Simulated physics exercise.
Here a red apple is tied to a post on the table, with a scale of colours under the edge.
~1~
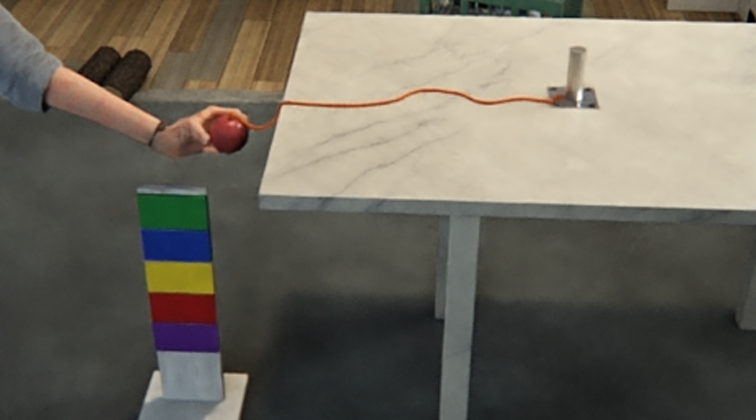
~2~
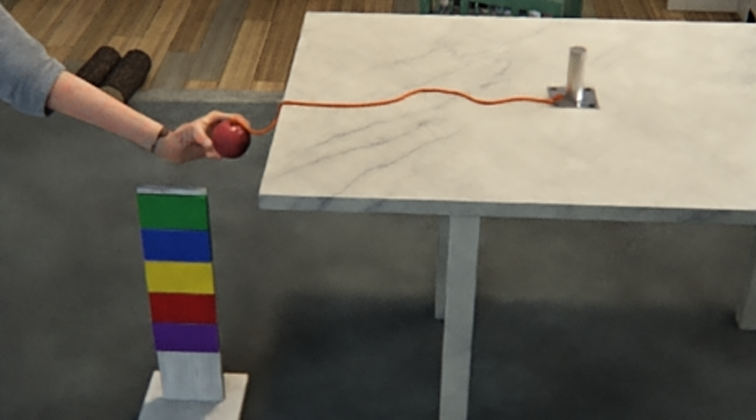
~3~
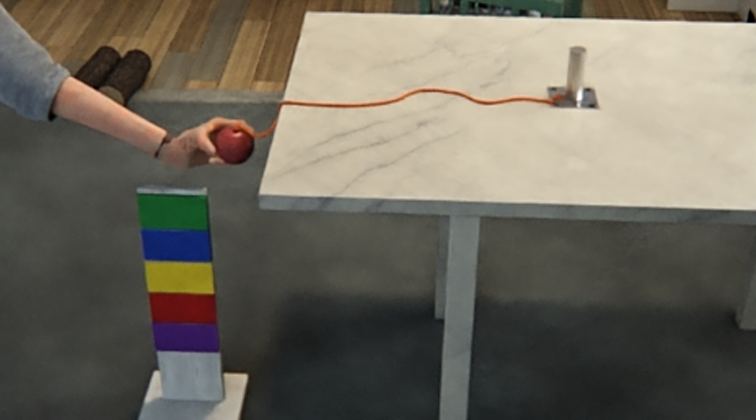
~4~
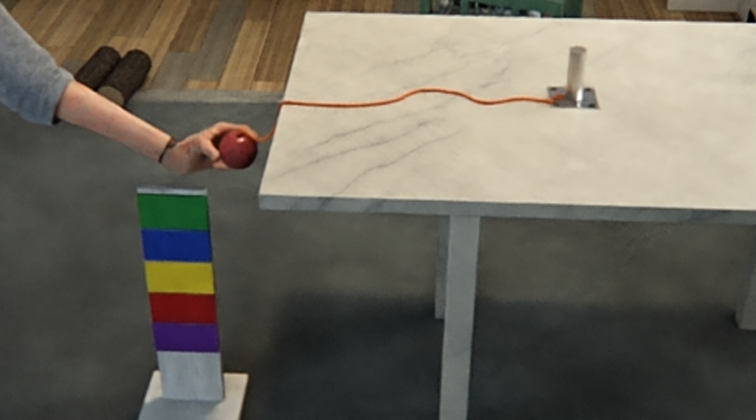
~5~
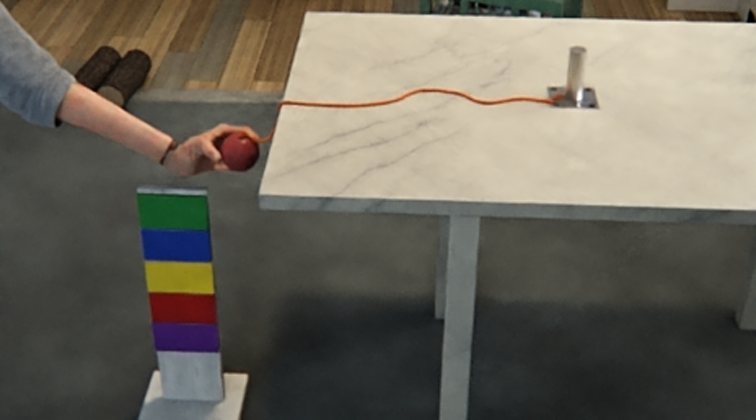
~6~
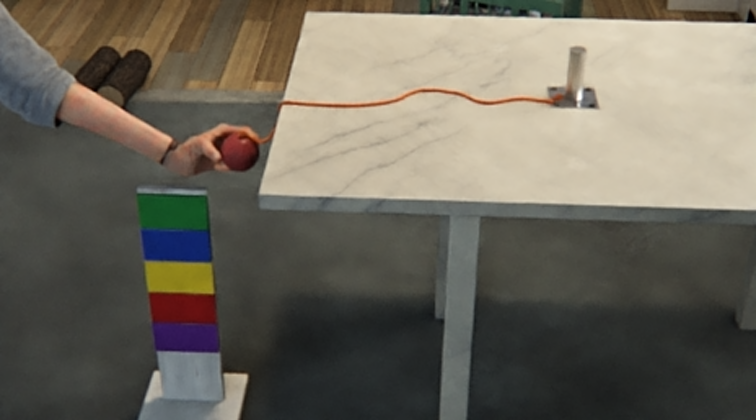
A hand held a red apple tied by an orange lace to a metal post on a marble table, moved it slightly down and right above the coloured scale, then kept it still.
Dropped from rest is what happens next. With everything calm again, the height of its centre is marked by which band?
By the green band.
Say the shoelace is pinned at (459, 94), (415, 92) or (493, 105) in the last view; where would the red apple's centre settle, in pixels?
Going try by try, I'd put it close to (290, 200), then (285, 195), and finally (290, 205).
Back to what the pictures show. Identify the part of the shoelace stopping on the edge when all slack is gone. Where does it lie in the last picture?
It sits at about (314, 105).
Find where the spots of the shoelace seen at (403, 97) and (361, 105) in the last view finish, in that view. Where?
They go to (375, 97) and to (329, 97).
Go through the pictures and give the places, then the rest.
The first picture shows red apple (229, 134); green (172, 213); blue (176, 247); yellow (179, 278); red (183, 309); purple (186, 339).
The second picture shows red apple (231, 139); shoelace through (540, 101) (471, 99) (412, 93) (354, 106) (282, 108).
The third picture shows red apple (235, 145).
The fourth picture shows red apple (238, 150); shoelace through (540, 101) (471, 99) (412, 93) (354, 106) (282, 108).
The fifth picture shows red apple (240, 152).
The sixth picture shows red apple (240, 152); shoelace through (540, 101) (471, 99) (412, 93) (354, 106) (282, 108).
A little later, apple near (290, 201); level with green.
Next, apple near (265, 210); level with green.
When it is over, apple near (291, 211); level with green. Its centre hangs level with the green band.
